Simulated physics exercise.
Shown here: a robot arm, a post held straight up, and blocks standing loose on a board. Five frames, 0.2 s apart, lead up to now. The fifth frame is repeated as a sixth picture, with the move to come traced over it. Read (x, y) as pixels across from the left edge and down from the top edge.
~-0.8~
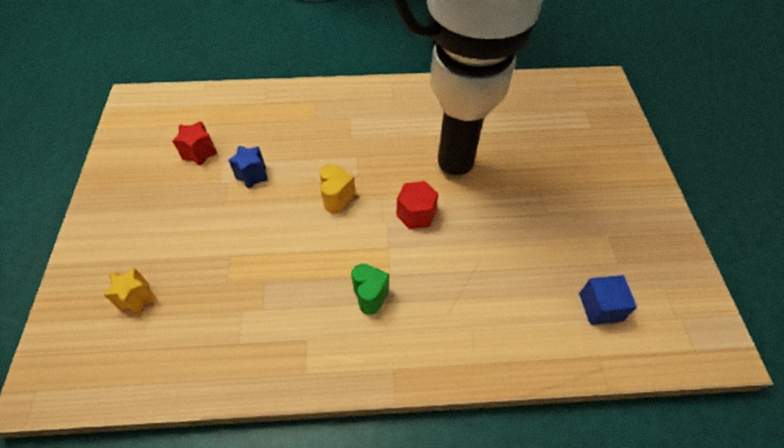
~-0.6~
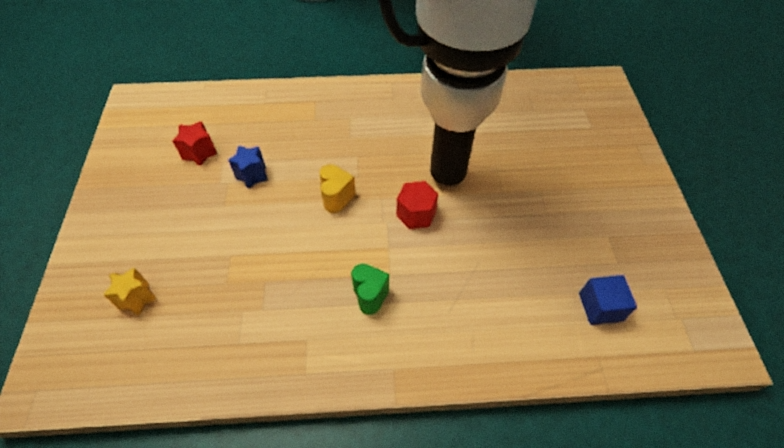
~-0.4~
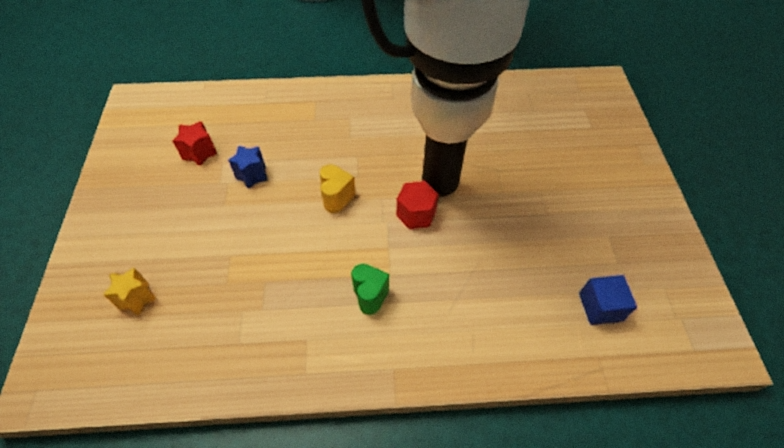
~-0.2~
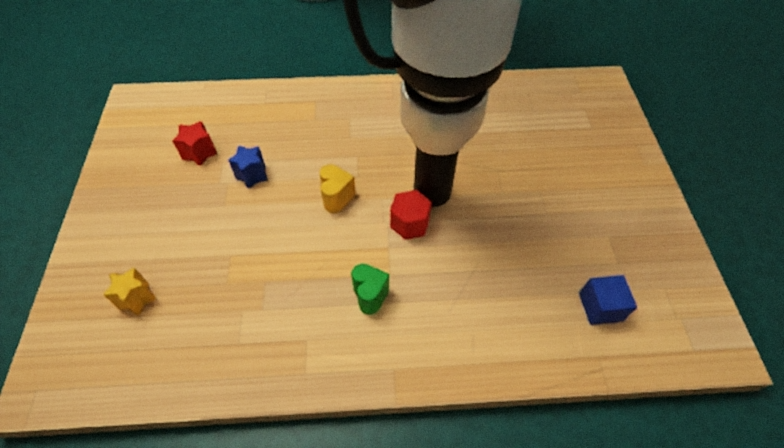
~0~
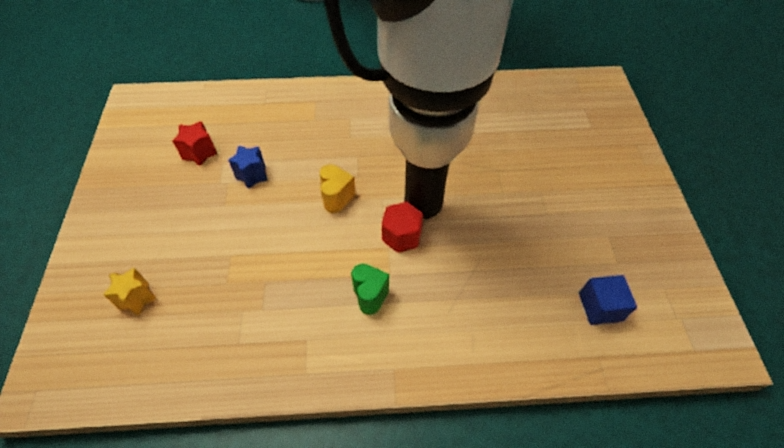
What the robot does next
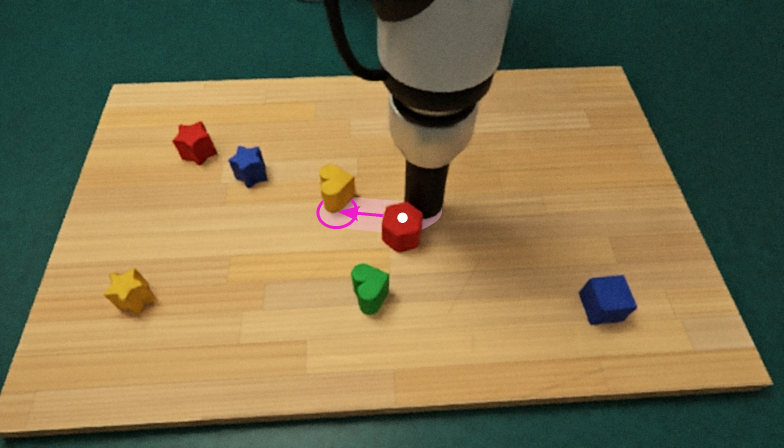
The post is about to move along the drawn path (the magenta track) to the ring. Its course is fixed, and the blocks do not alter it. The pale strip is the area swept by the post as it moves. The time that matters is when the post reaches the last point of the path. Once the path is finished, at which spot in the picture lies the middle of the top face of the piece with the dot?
Roughly at (387, 232).
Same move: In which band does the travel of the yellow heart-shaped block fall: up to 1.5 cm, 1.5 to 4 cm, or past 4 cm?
Between 1.5 and 4 cm.
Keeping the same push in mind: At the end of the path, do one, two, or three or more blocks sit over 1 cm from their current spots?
My answer is two.
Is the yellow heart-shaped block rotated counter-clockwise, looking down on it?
No, that is not how it ends up.
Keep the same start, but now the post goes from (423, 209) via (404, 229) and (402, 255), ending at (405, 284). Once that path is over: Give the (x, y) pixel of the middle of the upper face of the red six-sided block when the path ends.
In the picture, it is at (370, 291).
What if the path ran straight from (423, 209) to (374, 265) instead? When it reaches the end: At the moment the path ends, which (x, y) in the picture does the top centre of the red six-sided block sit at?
At roughly (355, 284).
Drawn move, from (423, 209) through (396, 217) and (367, 214) to (337, 211); the dot is on the red six-sided block.
The first path, step by step. Halfway along, post (380, 209); red six-sided block (387, 232), turned 35° anticlockwise.
At the end, post (336, 205); yellow heart-shaped block (316, 171), turned 30° clockwise; green heart-shaped block still; red six-sided block (387, 232), turned 35° anticlockwise.
